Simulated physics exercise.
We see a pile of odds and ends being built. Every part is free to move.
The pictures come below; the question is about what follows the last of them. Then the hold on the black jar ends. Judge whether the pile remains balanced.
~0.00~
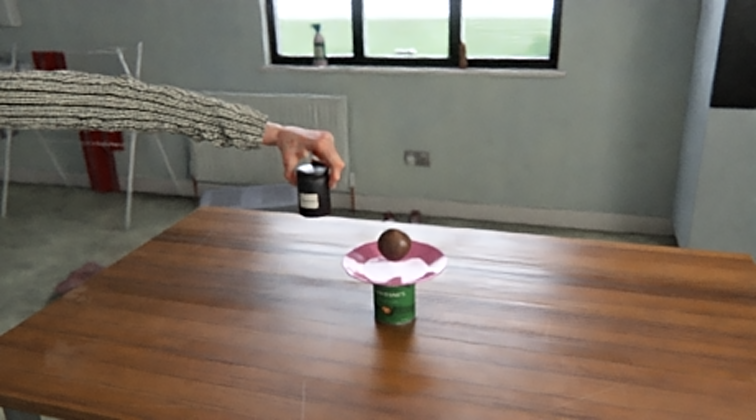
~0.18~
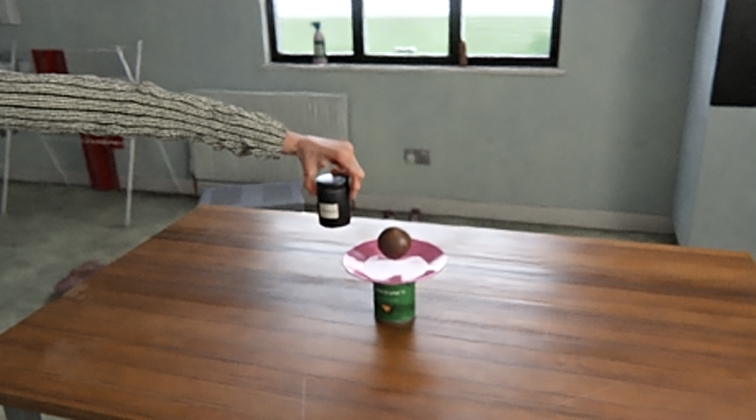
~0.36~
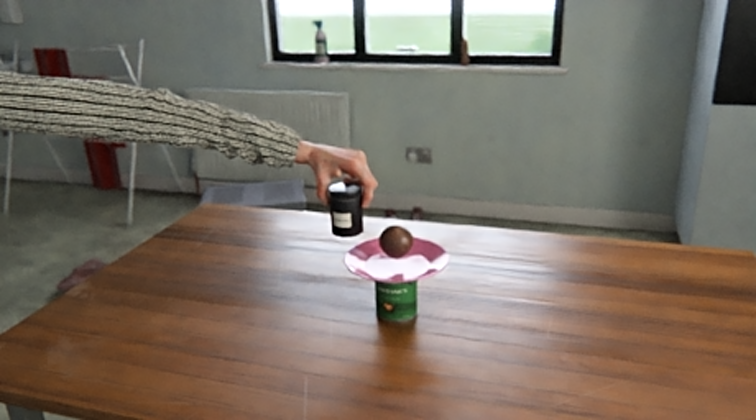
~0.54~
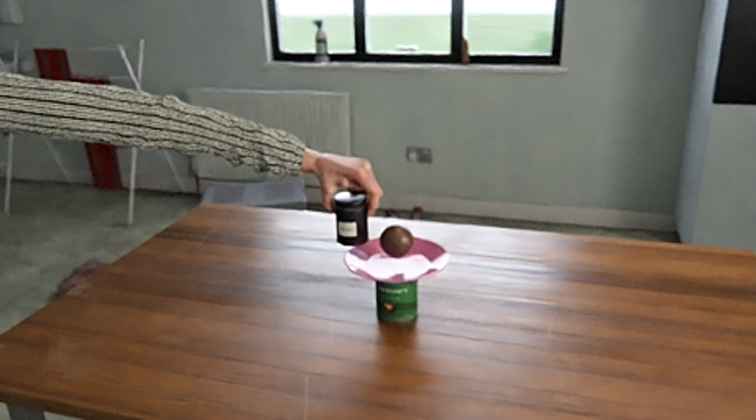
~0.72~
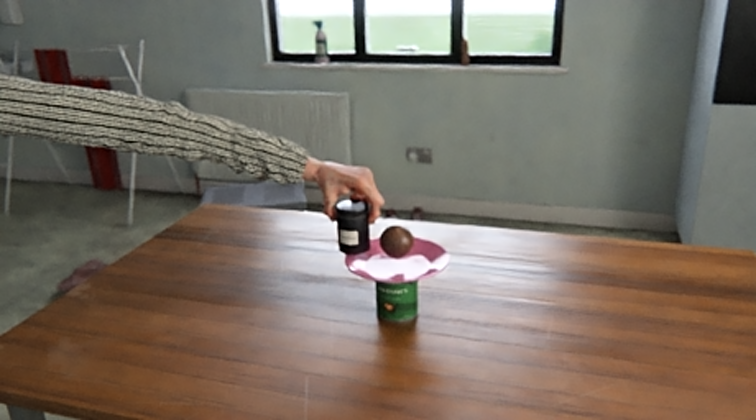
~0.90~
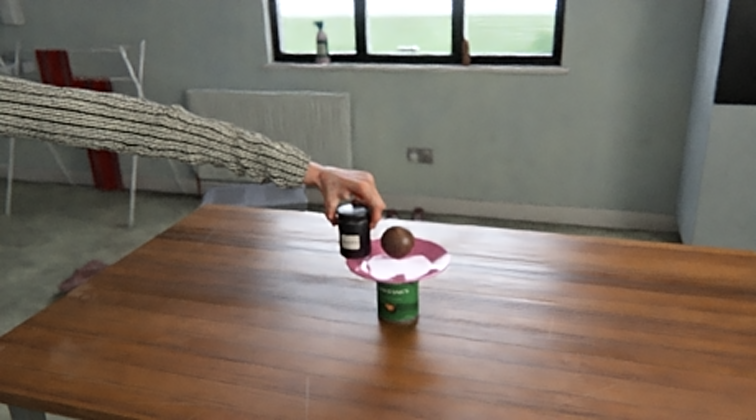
Pretty sure the pile is stable there.
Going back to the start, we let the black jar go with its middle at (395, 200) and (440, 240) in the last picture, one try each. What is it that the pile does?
Case 1: Collapse. Case 2: Stable.
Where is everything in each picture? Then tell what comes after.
The first frame shows still above its spot; black jar (314, 191); brown onion (394, 244).
The second frame shows still above its spot; black jar (334, 201); green pot (394, 290).
The third frame shows still above its spot; black jar (347, 210); pink plate (397, 262).
The fourth frame shows still above its spot; black jar (352, 219); brown onion (396, 240).
The fifth frame shows still above its spot; black jar (353, 227); green pot (397, 289).
The sixth frame shows in place under the hand; black jar (355, 232); pink plate (398, 262).
By 1.90 s, all is still.
By 3.00 s, black jar resting near (356, 232).
When it is over (4.0 s), all 4 as before. End places, in pixels of the last picture, black jar near (356, 232). The pile keeps its balance.
